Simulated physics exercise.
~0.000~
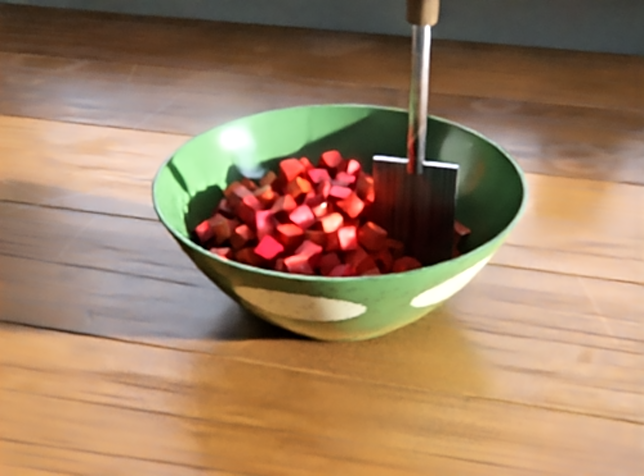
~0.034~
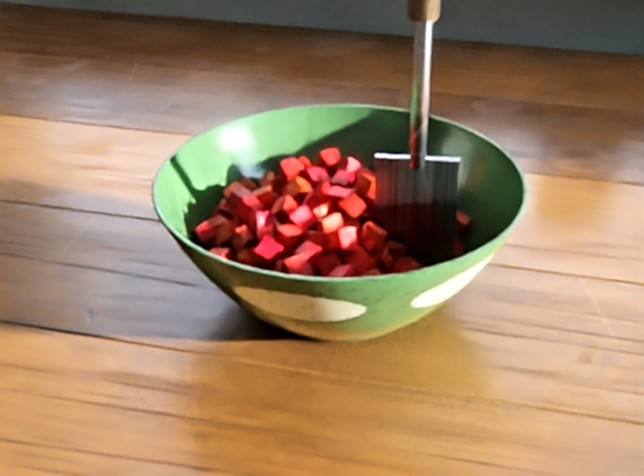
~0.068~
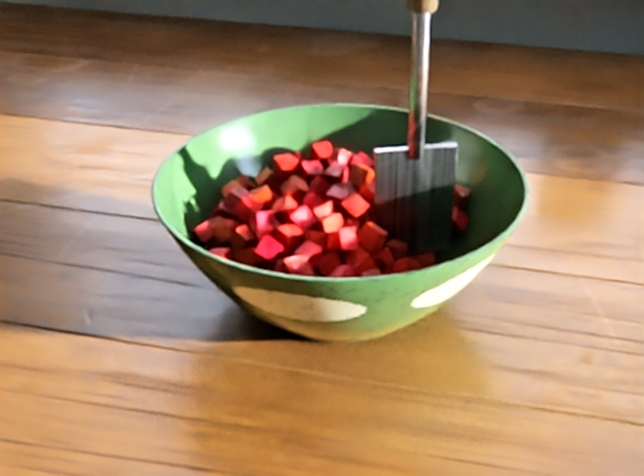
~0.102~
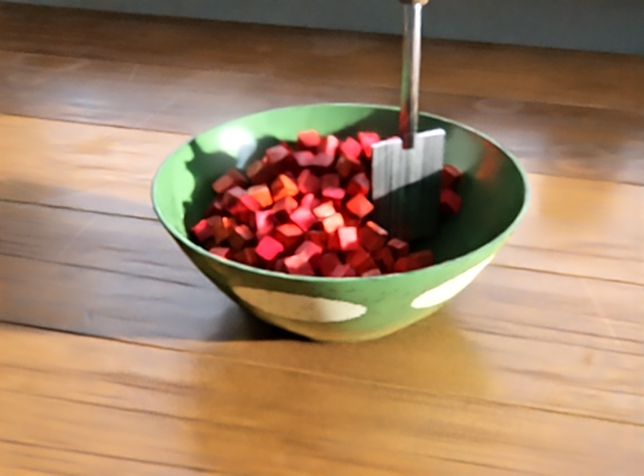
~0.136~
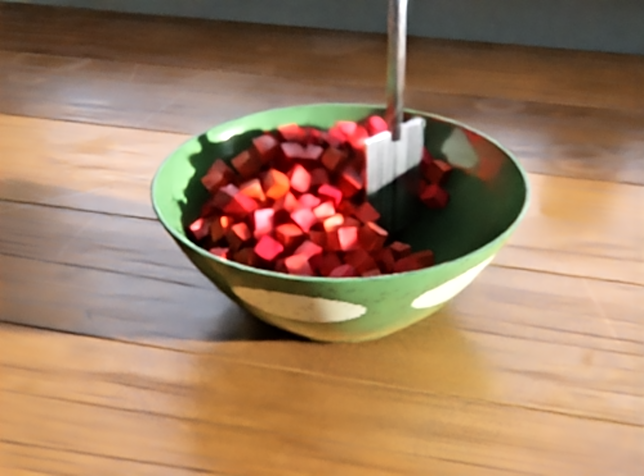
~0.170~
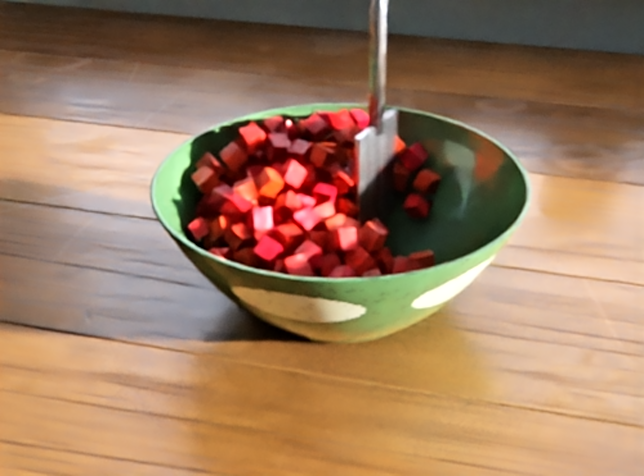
A metal spatula with a wooden handle stands upright in a green bowl with pale oval patches, sweeping slowly along the bowl's right and far side as its blade turns edge-on. The red and orange vegetable dice shift with it, bunching higher toward the back and left and baring the right interior. The sunlit wooden table and bowl stay still, seen from slightly above by an unmoving camera.
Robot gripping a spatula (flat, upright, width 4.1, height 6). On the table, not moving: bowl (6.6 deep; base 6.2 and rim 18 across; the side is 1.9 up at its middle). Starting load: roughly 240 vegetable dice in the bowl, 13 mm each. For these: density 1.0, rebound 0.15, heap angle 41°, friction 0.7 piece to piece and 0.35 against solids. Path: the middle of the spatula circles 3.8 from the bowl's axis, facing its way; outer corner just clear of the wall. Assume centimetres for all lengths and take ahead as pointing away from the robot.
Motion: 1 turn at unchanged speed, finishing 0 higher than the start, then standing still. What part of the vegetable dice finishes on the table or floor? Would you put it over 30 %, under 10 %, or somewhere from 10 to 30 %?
I would put it from 10 to 30 %.
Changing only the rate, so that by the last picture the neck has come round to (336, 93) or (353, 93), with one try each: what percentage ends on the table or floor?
Around 25 and 20 percent, in that order.
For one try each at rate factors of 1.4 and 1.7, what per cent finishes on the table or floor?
First try close to 30, second close to 35, in per cent.
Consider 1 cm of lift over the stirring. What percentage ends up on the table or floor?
That works out to some 15 per cent.
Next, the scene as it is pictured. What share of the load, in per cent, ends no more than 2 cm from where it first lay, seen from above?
About 5 %.
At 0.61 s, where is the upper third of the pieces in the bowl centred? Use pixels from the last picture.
(425, 218).
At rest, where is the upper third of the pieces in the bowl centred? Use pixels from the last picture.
(419, 172).
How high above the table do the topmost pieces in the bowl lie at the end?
It reaches some 7.5 cm above the table.
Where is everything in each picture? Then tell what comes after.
Spatula neck at (417, 133), 0° round; upper third of the load around (313, 217), from x 205 to 455, top at y 165; 241 in the bowl, in the first picture.
Spatula neck at (419, 129), 7° round; upper third of the load around (315, 217), from x 205 to 460, top at y 165, in the second picture.
Spatula neck at (417, 119), 24° round; upper third of the load around (322, 200), from x 205 to 460, top at y 155, in the third picture.
Spatula neck at (409, 110), 41° round; upper third of the load around (323, 193), from x 200 to 450, top at y 145, in the fourth picture.
Spatula neck at (395, 102), 58° round; upper third of the load around (314, 184), from x 200 to 445, top at y 130, in the fifth picture.
Spatula neck at (377, 97), 76° round; upper third of the load around (297, 176), from x 200 to 445, top at y 120; 241 in the bowl, in the sixth picture.
By 0.39 s, 185° round, highest piece 9 above the table; 234 in the bowl, 2 on the table or floor, 5 in flight or on the tool.
By 0.61 s, 295° round, highest piece 8 above the table; 214 in the bowl, 21 on the table or floor, 6 in flight or on the tool.
By 0.91 s, 0° round, highest piece 7 above the table; 208 in the bowl, 33 on the table or floor.
By 1.61 s, 0° round, highest piece 7 above the table; 208 in the bowl, 33 on the table or floor.
Final count, 208 in the bowl, 33 on the table or floor. That is 14 % on the table or floor.
